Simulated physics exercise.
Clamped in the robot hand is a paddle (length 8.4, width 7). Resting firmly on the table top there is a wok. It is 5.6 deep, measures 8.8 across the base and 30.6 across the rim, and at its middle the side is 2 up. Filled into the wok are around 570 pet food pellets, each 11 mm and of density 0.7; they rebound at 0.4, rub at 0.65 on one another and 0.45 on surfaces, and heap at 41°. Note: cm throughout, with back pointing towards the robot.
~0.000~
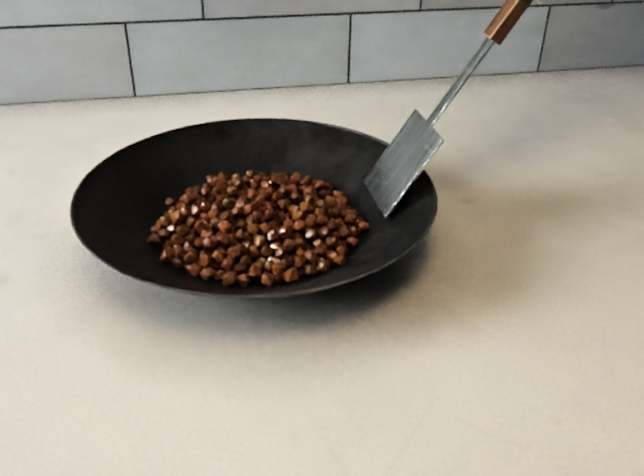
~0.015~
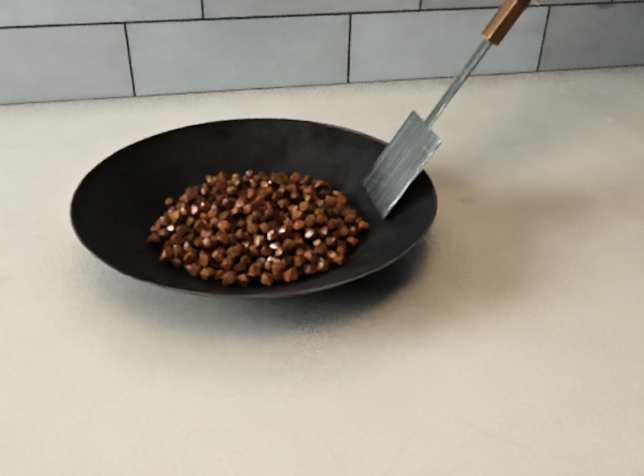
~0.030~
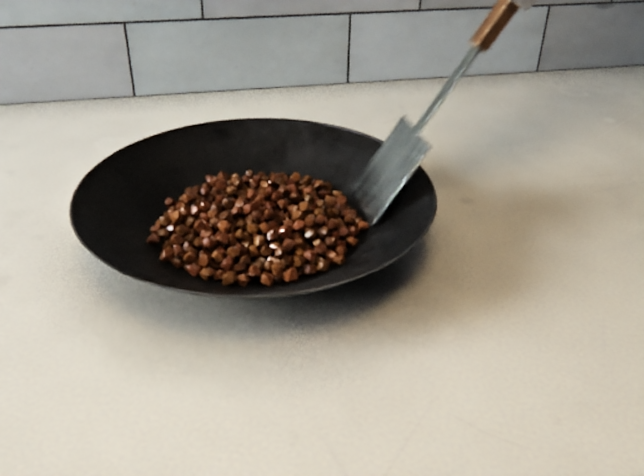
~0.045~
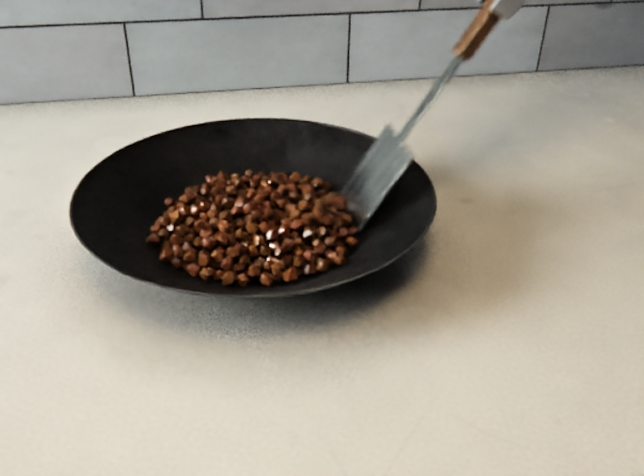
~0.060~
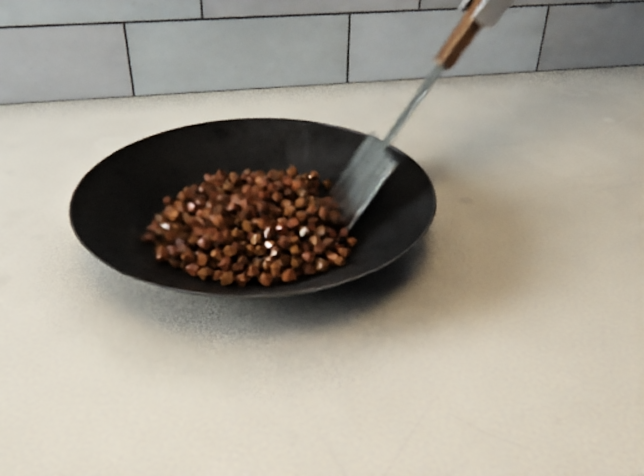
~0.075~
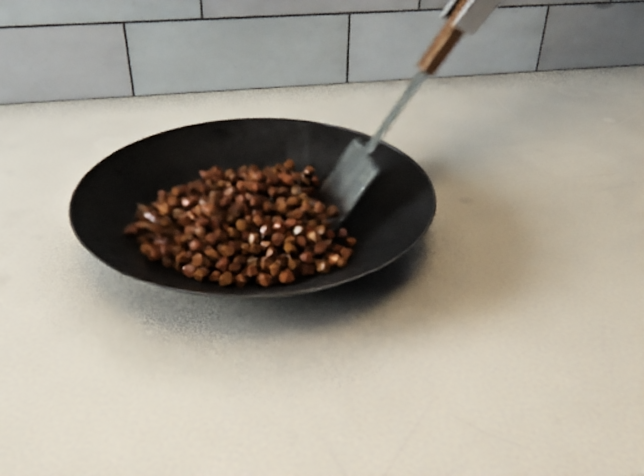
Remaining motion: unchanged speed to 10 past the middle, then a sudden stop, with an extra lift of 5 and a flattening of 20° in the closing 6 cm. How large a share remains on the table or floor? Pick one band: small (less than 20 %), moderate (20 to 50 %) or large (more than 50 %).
Moderate.
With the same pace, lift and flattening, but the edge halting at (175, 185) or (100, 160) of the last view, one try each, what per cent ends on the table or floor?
Respectively some 10 and 40 percent end on the table or floor.
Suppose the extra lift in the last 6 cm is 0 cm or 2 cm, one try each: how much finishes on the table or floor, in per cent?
First try about 35 %, second try about 40 %.
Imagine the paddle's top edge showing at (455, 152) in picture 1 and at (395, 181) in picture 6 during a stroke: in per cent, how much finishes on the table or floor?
30 per cent.
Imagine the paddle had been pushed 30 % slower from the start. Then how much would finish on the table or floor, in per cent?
Then around 20 percent would finish on the table or floor.
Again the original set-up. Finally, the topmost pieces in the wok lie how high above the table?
Roughly 6.5 cm.
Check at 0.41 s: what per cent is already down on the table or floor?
My estimate is roughly 20 %.
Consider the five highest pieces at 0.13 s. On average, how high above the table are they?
They are near 7 cm up.
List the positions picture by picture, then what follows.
The first frame shows the paddle top edge at (429, 124), sloping 57°; upper third of the load around (255, 214), from x 155 to 365, top at y 175; 569 in the wok.
The second frame shows the paddle top edge at (427, 125), sloping 57°; upper third of the load around (255, 214), from x 155 to 365, top at y 175.
The third frame shows the paddle top edge at (417, 131), sloping 57°; upper third of the load around (254, 213), from x 155 to 365, top at y 175.
The fourth frame shows the paddle top edge at (400, 139), sloping 57°; upper third of the load around (258, 215), from x 155 to 350, top at y 175.
The fifth frame shows the paddle top edge at (383, 147), sloping 57°; upper third of the load around (256, 211), from x 150 to 350, top at y 175.
The sixth frame shows the paddle top edge at (366, 154), sloping 57°; upper third of the load around (241, 208), from x 130 to 350, top at y 165; 569 in the wok.
After 0.13 s, sloping 57°, highest piece 8 above the table; 569 in the wok.
After 0.18 s, sloping 52°, highest piece 8 above the table; 564 in the wok, 5 on the blade or in flight.
After 0.41 s, sloping 37°, highest piece 14 above the table; 401 in the wok, 112 on the table or floor, 56 on the blade or in flight.
After 1.46 s, sloping 37°, highest piece 6 above the table; 401 in the wok, 168 on the table or floor.
In the end, 401 in the wok, 168 on the table or floor. That is 30 % on the table or floor.
